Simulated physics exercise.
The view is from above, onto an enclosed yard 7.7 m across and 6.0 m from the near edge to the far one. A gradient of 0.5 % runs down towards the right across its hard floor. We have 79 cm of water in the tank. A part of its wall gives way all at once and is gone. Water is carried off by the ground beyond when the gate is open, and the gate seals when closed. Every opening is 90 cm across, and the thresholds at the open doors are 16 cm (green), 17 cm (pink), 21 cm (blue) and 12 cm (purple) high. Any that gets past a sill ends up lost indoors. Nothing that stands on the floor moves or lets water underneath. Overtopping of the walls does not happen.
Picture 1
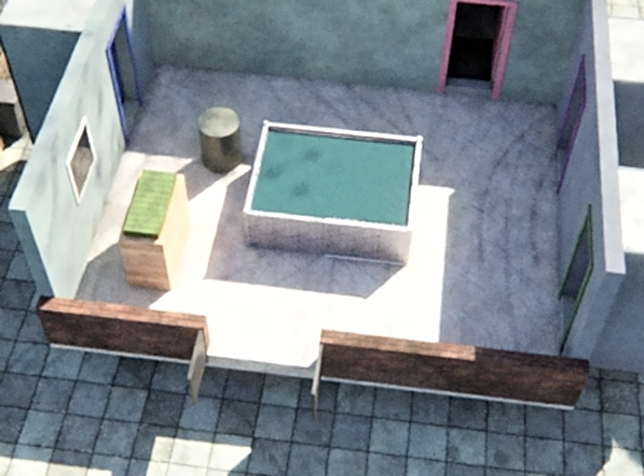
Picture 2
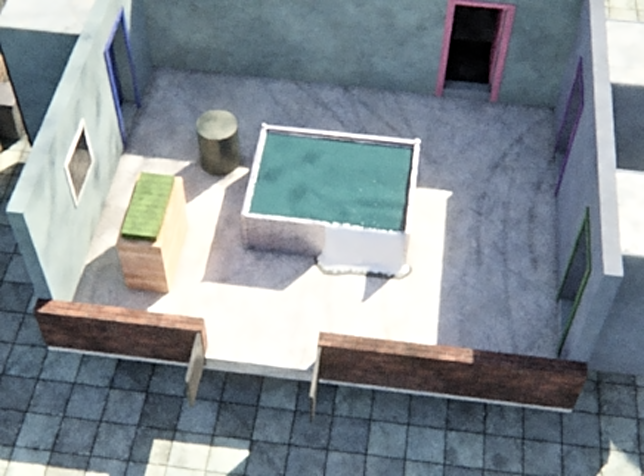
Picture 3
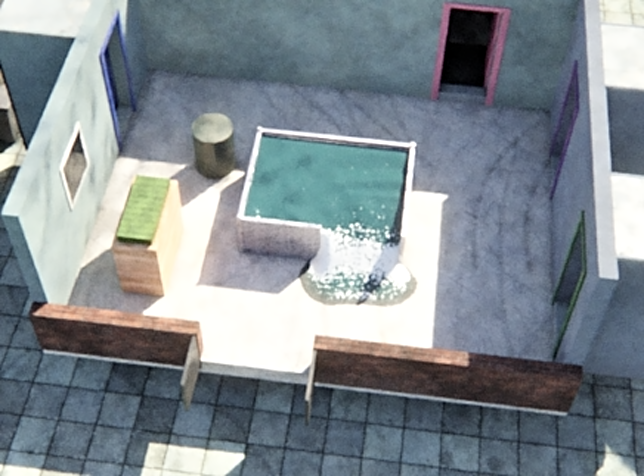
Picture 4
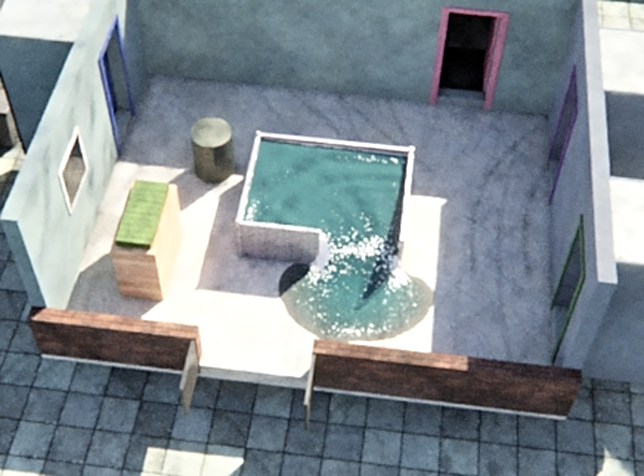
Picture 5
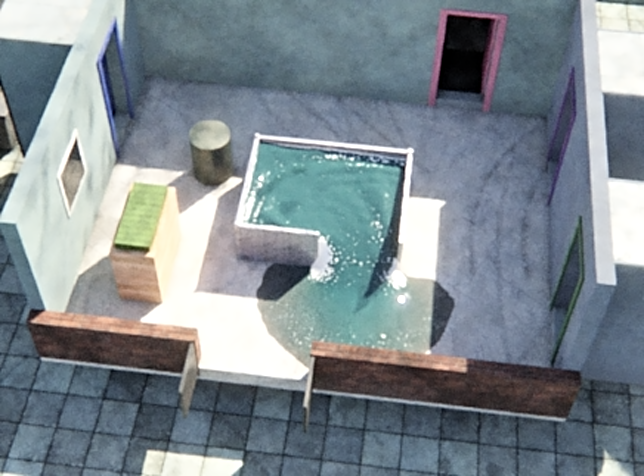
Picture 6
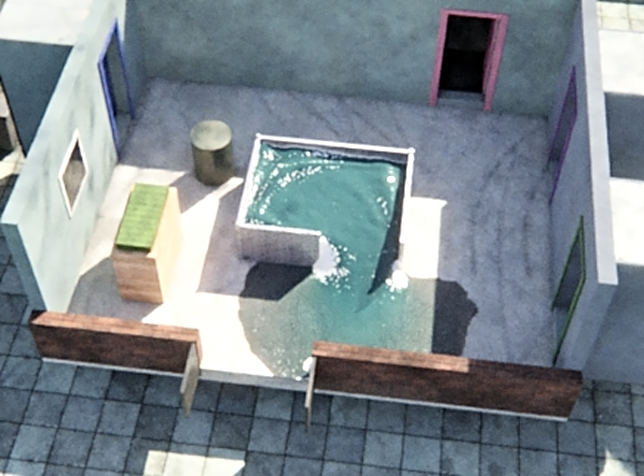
A large raised tank of teal water stands in a walled yard of pale, partly shadowed floor, seen from above. A green-topped wooden box and a grey-green drum are at the left, a pink-framed doorway at the back, and low brick walls along the front. Part of the tank's front wall vanishes and foaming water pours out, spreading across the floor to the brick wall, while the view shifts very slightly.
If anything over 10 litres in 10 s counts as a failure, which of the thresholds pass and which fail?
The green door fails. The pink door passes. The blue door passes. The purple door passes.
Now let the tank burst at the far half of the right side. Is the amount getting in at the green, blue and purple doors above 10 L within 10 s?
Then it goes green fine, blue fine, purple too high.
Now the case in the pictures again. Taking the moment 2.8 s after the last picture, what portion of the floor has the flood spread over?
Covered: Roughly 45 per cent.
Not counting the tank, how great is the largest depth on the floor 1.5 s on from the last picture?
Roughly 56 cm.
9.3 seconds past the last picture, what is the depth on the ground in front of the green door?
The depth there is around 9.0 cm.
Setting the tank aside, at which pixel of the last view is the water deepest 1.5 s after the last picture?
Look around (550, 394).
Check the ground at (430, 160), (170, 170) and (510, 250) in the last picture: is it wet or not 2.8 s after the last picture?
First spot not yet wet, second not yet wet, third submerged.
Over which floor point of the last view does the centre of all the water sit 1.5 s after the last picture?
Near (362, 271).
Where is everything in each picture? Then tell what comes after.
The first frame shows still water, 79 cm deep, in the tank at (335, 178).
In the second frame, the front is at (409, 269), 0.8 m from the gap at (364, 250); 0.3 m2 of floor is under water; 79 cm left at the back of the tank.
In the third frame, the front is at (309, 288), 1.0 m from the gap at (360, 254); 1.1 m2 of floor is under water; 79 cm left at the back of the tank.
In the fourth frame, water pours out at (359, 259) and has run 1.4 m, to (324, 335); typically 10 cm deep outside, 78 cm at the tank's back.
In the fifth frame, the front is at a hidden place, 2.0 m from the gap at (358, 261); 4.4 m2 of floor is under water; 71 cm left at the back of the tank.
In the sixth frame, water pours out at (359, 261) and has run 2.3 m, to a hidden place; typically 6 cm deep outside, 66 cm at the tank's back.
Then, 0.7 s after the last picture water covers 20 % of the floor and is deepest (52 cm) near (360, 362); green door not reached, pink door not reached, blue door not reached, purple door not reached.
Then, 1.5 s after the last picture water covers 20 % of the floor and is deepest (56 cm) near (550, 394); green door 29 cm at the sill, 8 L in, pink door not reached, blue door not reached, purple door not reached.
Then, 2.8 s after the last picture water covers 45 % of the floor and is deepest (34 cm) near (550, 394); green door 29 cm at the sill, 100 L in, pink door not reached, blue door not reached, purple door 4 cm at the sill, 0 L in.
Then, 5.3 s after the last picture water covers 75 % of the floor and is deepest (22 cm) near (550, 394); green door 19 cm at the sill, 163 L in, pink door 14 cm at the sill, 0 L in, blue door 1 cm at the sill, 0 L in, purple door 5 cm at the sill, 0 L in.
Then, 9.3 s after the last picture water covers 95 % of the floor and is deepest (13 cm) near (545, 166); green door 9 cm at the sill, 168 L in, pink door 11 cm at the sill, 0 L in, blue door 11 cm at the sill, 0 L in, purple door 10 cm at the sill, 0 L in.
